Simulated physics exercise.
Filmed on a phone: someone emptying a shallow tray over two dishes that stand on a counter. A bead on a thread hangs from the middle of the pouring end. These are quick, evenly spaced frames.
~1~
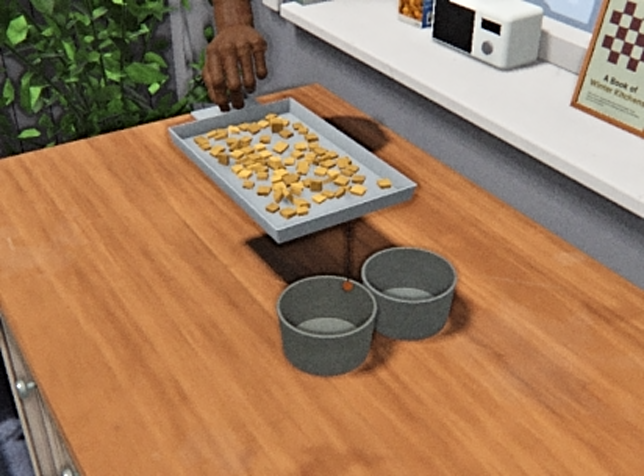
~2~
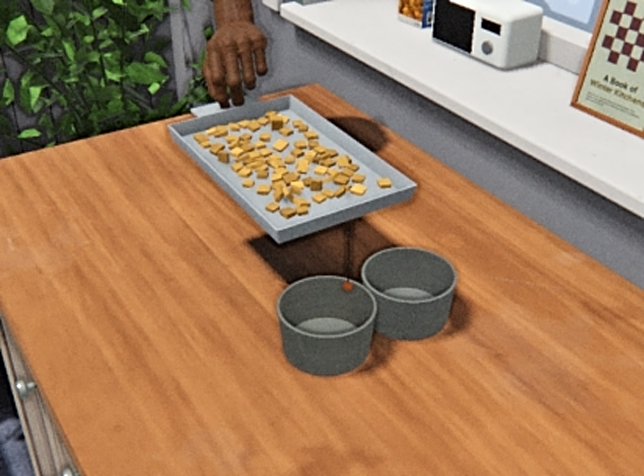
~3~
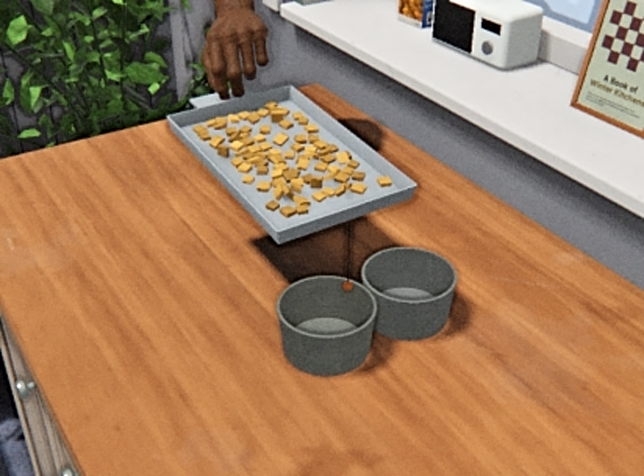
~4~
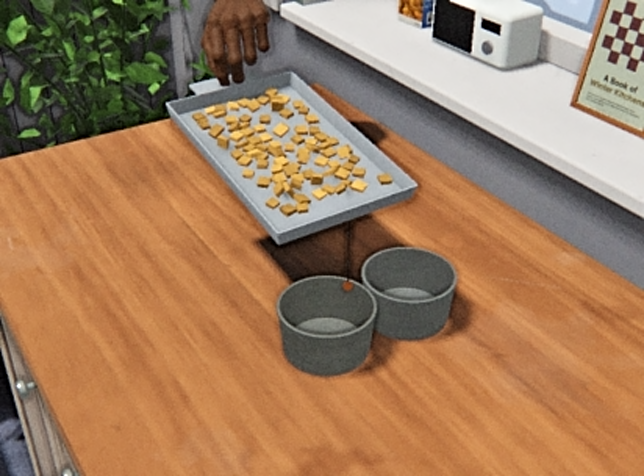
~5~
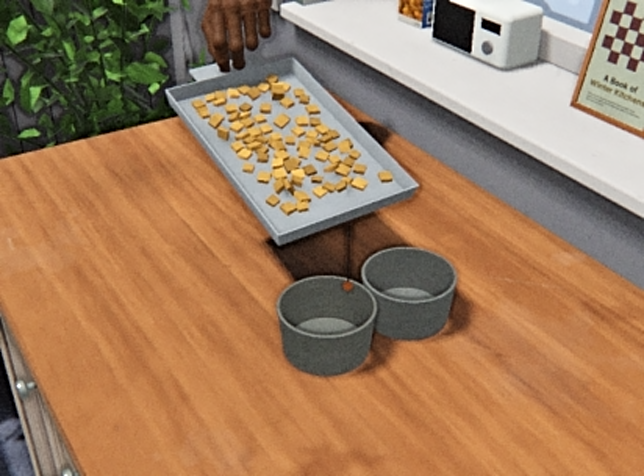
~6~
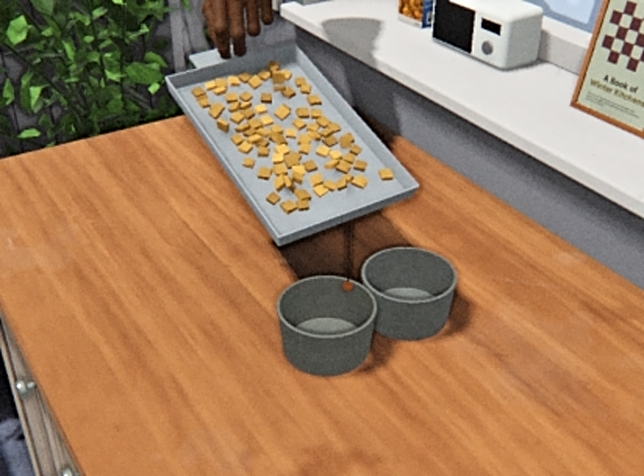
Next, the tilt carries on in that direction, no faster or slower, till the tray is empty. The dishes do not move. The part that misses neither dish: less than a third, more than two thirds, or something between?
The two hold under a third of the load.
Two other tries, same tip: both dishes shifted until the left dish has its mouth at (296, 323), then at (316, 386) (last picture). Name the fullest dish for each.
The first try: Left. The second: The right dish.
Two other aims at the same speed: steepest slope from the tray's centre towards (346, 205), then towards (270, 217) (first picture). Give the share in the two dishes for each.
In turn 40 and 60 in a hundred.
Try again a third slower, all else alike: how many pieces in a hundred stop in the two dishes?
Roughly 40 in a hundred.
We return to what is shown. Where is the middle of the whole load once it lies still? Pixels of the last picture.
Roughly at (359, 383).
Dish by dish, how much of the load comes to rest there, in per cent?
Left dish: 20 %, right dish: 0 %.
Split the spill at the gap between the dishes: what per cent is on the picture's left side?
Near 50 %.
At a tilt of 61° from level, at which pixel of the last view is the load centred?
Close to (324, 186).
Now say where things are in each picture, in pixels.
The first picture shows corners of the pouring end at (278, 227) and (412, 184), level; middle of the load at (272, 165), cereal squares; left dish at (353, 349); right dish at (436, 314); bead on its thread at (348, 286).
The second picture shows corners of the pouring end at (279, 227) and (412, 184), level; middle of the load at (272, 163).
The third picture shows corners of the pouring end at (279, 228) and (412, 184), tipped barely, lowest at the left corner; middle of the load at (272, 158).
The fourth picture shows corners of the pouring end at (279, 230) and (413, 184), tipped a little, lowest at the left corner; middle of the load at (272, 151).
The fifth picture shows corners of the pouring end at (280, 232) and (414, 184), tipped a little, lowest at the left corner; middle of the load at (273, 144).
The sixth picture shows corners of the pouring end at (280, 233) and (414, 184), tipped clearly, lowest at the left corner; middle of the load at (273, 137); left dish at (353, 349); right dish at (436, 314).
Soon, tray tipped steeply; nearly all on the tray; a stray few in the air.
A while on, tray tipped right over; most on the tray; a stray few in the left dish; a small part outside both.
Towards the end, tray tipped past a quarter turn; about a quarter in the left dish; most outside both.
Finally, tray tipped past a quarter turn; about a quarter in the left dish; none in the right dish; most outside both.
